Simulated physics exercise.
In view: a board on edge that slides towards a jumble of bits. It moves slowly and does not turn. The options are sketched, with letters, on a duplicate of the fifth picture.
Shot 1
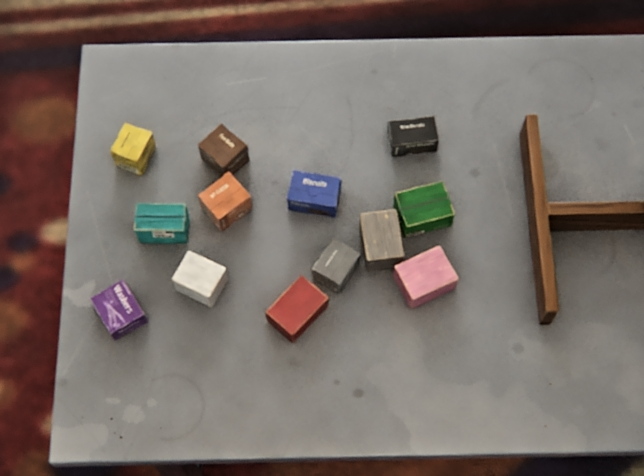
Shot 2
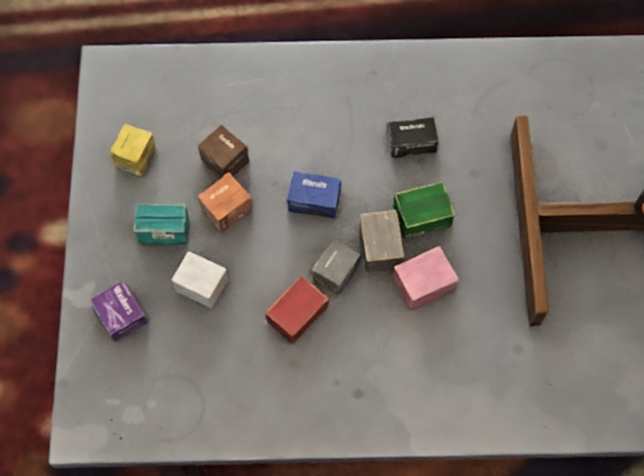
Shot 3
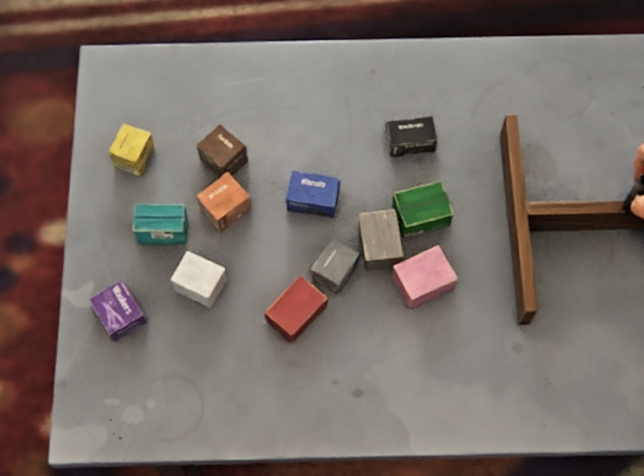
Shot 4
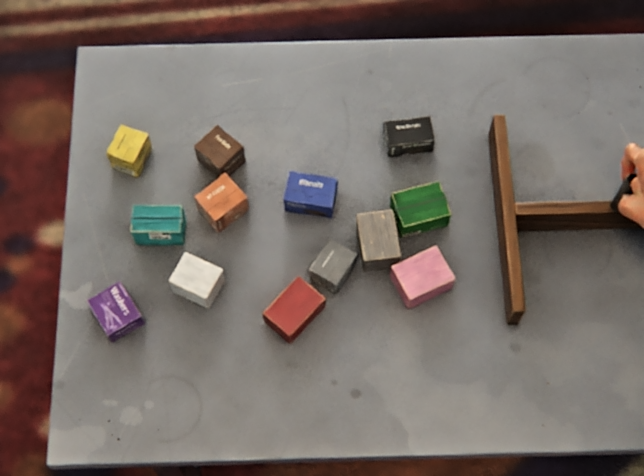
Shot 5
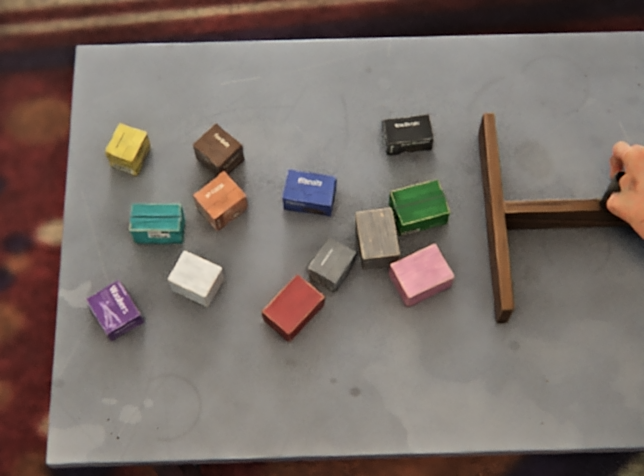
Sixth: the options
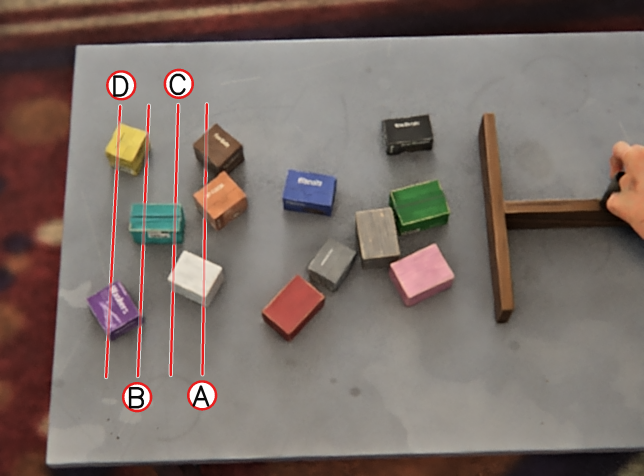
In the video, small colored boxes and blocks lie scattered on a gray surface as a T-shaped wooden tool slides slowly a short way left toward them, a hand coming into view gripping its handle; the boxes stay still.
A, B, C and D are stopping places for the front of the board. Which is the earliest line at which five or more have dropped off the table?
It can halt at D.
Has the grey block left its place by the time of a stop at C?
By then, yes.
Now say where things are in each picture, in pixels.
In the first frame, blue packet (315, 194); grey packet (337, 266); white block (200, 279).
In the second frame, board (532, 210); orange packet (225, 203).
In the third frame, board (521, 209); purple box (118, 311).
In the fourth frame, board (509, 209); green box (420, 210).
In the fifth frame, board (498, 207); yellow packet (129, 150); red block (294, 308); brown box (219, 152).
On the marked copy, A at (205, 232); B at (144, 234); C at (175, 233); D at (114, 235).
Following D. Soon after the start, board (360, 211); black box (325, 136); red block (273, 317).
Later, board (222, 214); orange packet (98, 190); turquoise box (104, 235).
In the end, board (111, 217); turquoise box over the edge; orange packet over the edge; seven fallen.
As for the rest, A drops none; B drops only three; C drops only one.
